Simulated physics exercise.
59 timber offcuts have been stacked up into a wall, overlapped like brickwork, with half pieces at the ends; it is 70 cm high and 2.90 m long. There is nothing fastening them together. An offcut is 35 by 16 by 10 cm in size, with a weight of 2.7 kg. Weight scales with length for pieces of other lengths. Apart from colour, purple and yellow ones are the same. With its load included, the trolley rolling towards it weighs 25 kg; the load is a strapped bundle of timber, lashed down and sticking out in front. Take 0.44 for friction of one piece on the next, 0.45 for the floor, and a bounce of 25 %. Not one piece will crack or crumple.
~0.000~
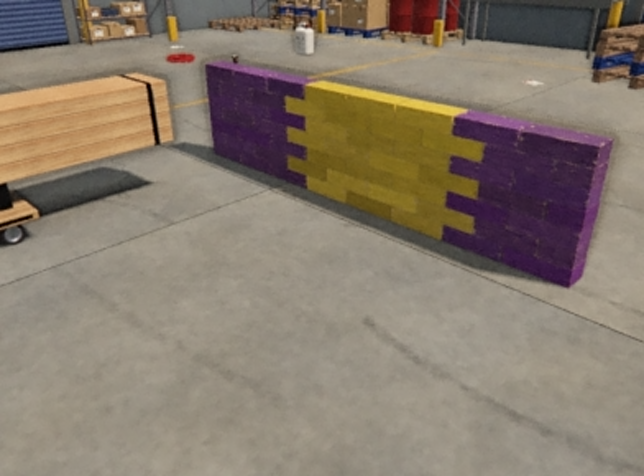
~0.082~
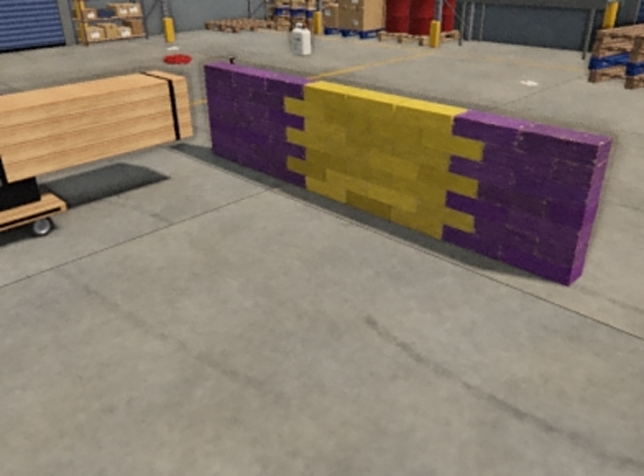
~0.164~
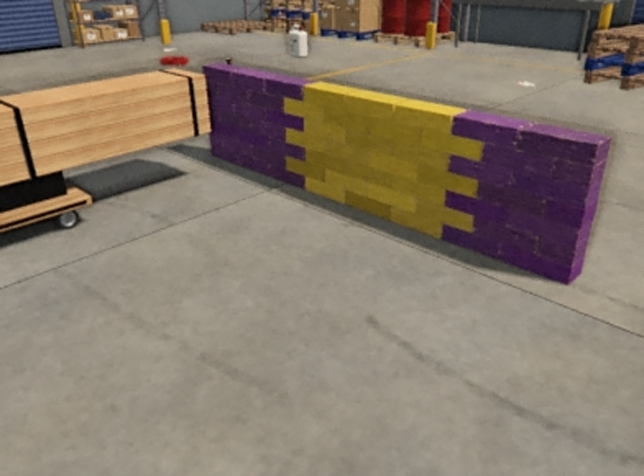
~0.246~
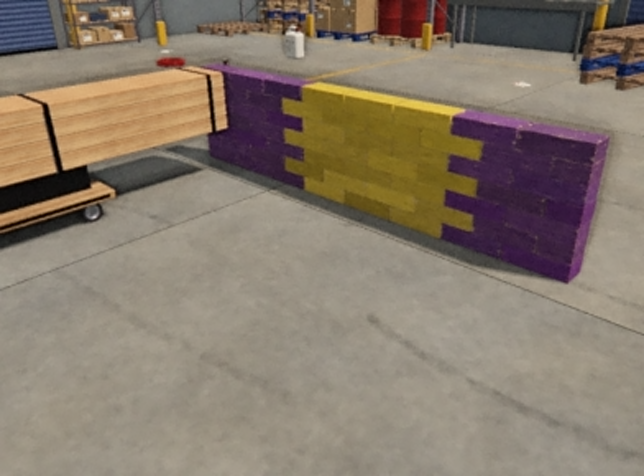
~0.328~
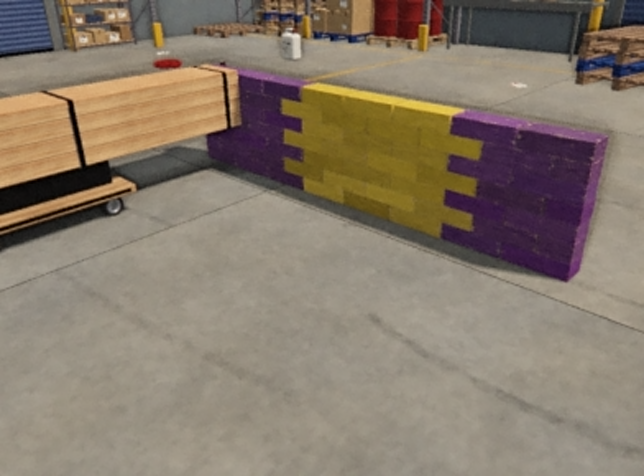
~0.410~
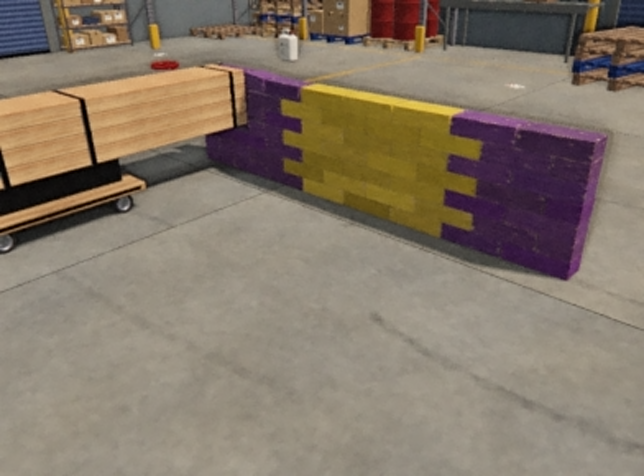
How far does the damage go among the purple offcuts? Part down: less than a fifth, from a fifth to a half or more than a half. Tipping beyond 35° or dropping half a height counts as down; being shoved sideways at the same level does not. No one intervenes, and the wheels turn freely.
Down in the end: One fifth to one half.
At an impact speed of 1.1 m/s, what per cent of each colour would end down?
Share down, in per cent: Purple 30, yellow 0.
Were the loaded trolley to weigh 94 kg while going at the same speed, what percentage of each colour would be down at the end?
For purple it's 30, for yellow it's 0 in a hundred.
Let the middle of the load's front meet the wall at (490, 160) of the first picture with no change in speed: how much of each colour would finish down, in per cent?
Then purple 20, yellow 20 per cent.
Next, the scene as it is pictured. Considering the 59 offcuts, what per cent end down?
My estimate is roughly 20 per cent.
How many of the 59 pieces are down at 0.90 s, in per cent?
20 per cent at that moment.
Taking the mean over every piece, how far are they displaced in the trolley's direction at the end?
Mean shift: Around 10 cm.
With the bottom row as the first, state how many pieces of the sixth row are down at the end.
The number that finish down is 3.
After 0.58 s, load 20 cm past the wall's line, still rolling; 5 of the 35 purple offcuts down (5 of 59 in all colours); top purple offcut unmoved.
After 0.90 s, load 36 cm past the wall's line, still rolling; 12 of the 35 purple offcuts down (12 of 59 in all colours); top purple offcut unmoved.
At rest (2.3 s), load 84 cm past the wall's line, still rolling; 12 of the 35 purple offcuts down (12 of 59 in all colours); top purple offcut unmoved; top yellow offcut unmoved. That is 34 per cent. As the last picture would show them, middles, top purple offcut near (561, 142), top yellow offcut near (428, 117).
